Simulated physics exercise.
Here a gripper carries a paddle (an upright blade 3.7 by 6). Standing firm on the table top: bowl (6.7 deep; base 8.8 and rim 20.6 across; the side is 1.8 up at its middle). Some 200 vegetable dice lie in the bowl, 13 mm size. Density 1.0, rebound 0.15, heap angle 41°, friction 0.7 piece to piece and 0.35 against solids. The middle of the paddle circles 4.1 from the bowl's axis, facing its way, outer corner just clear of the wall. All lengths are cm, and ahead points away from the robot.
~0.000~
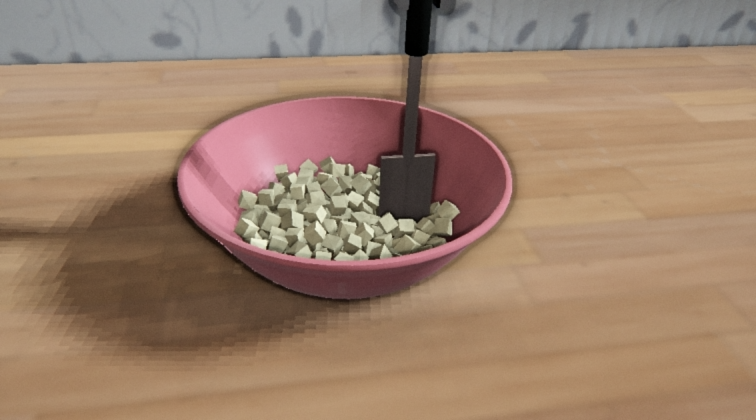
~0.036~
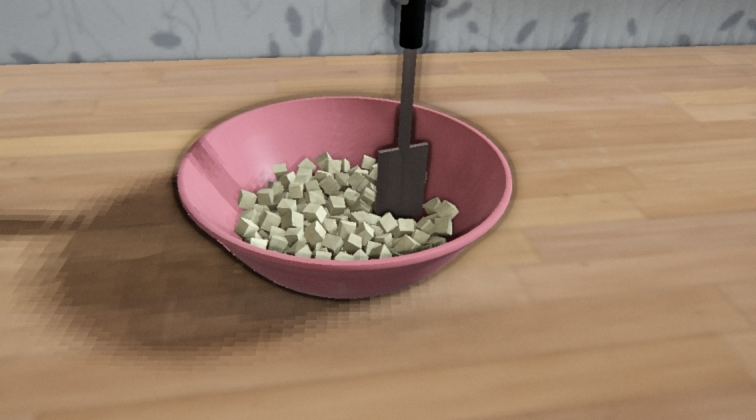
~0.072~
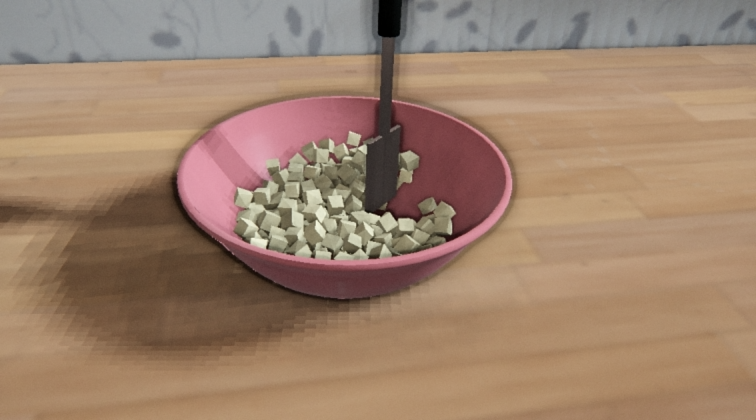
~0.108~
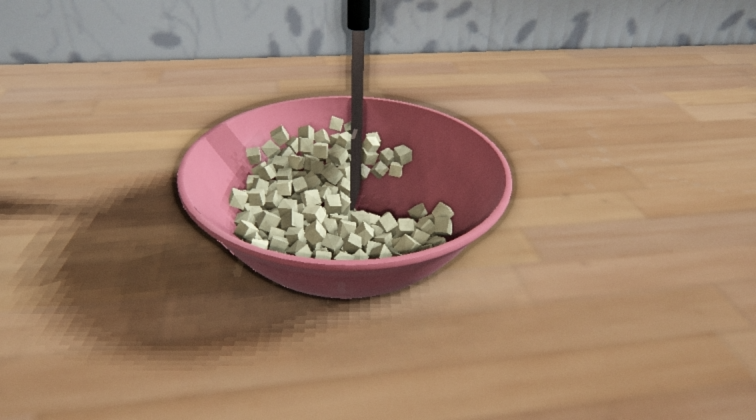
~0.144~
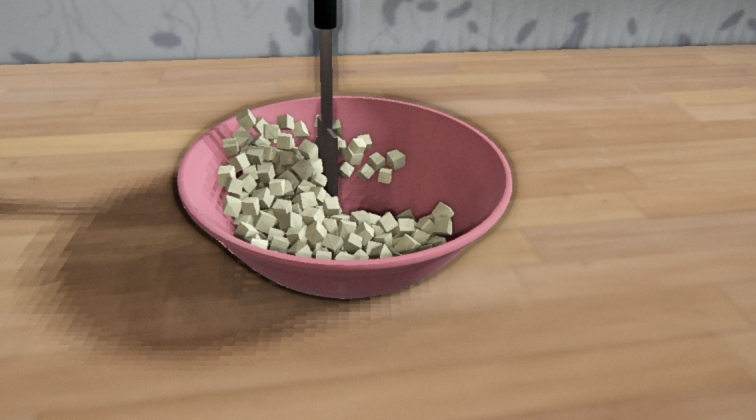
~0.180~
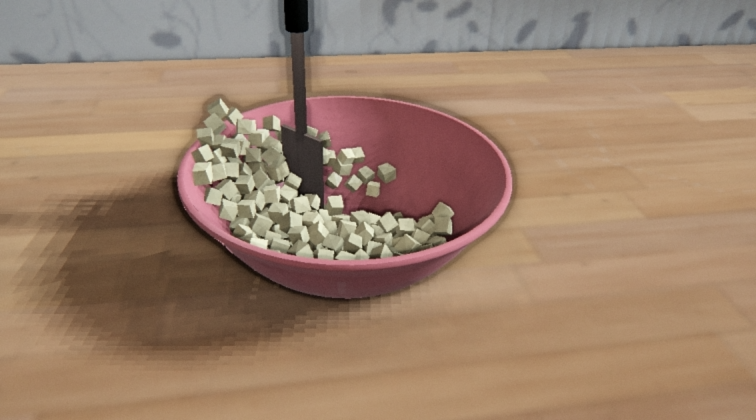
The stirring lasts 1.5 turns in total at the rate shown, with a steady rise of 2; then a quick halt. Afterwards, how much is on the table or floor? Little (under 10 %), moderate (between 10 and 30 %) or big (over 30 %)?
Share on the table or floor: Little (under 10 %).
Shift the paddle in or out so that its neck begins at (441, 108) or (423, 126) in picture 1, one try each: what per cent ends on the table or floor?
Some 5 and 15 per cent.
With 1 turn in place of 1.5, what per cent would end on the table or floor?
It would be near 5 per cent.
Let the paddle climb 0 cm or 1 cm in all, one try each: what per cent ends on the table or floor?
About 5 and 10 per cent.
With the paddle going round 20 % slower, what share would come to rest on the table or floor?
Then about 0 per cent.
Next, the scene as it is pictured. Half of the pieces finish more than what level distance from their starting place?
Some 8 cm.
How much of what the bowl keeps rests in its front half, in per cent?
Some 50 per cent.
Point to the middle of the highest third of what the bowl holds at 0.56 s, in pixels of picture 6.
Near (361, 167).
After 0.37 s, 289° round, highest piece 7 above the table; 187 in the bowl, 7 on the table or floor, 2 in flight or on the tool.
After 0.56 s, 85° round, highest piece 6 above the table; 187 in the bowl, 9 on the table or floor.
After 0.85 s, 180° round, highest piece 6 above the table; 187 in the bowl, 9 on the table or floor.
After 1.55 s, 180° round, highest piece 6 above the table; 187 in the bowl, 9 on the table or floor.
In the end, 187 in the bowl, 9 on the table or floor. That is 5 % on the table or floor.
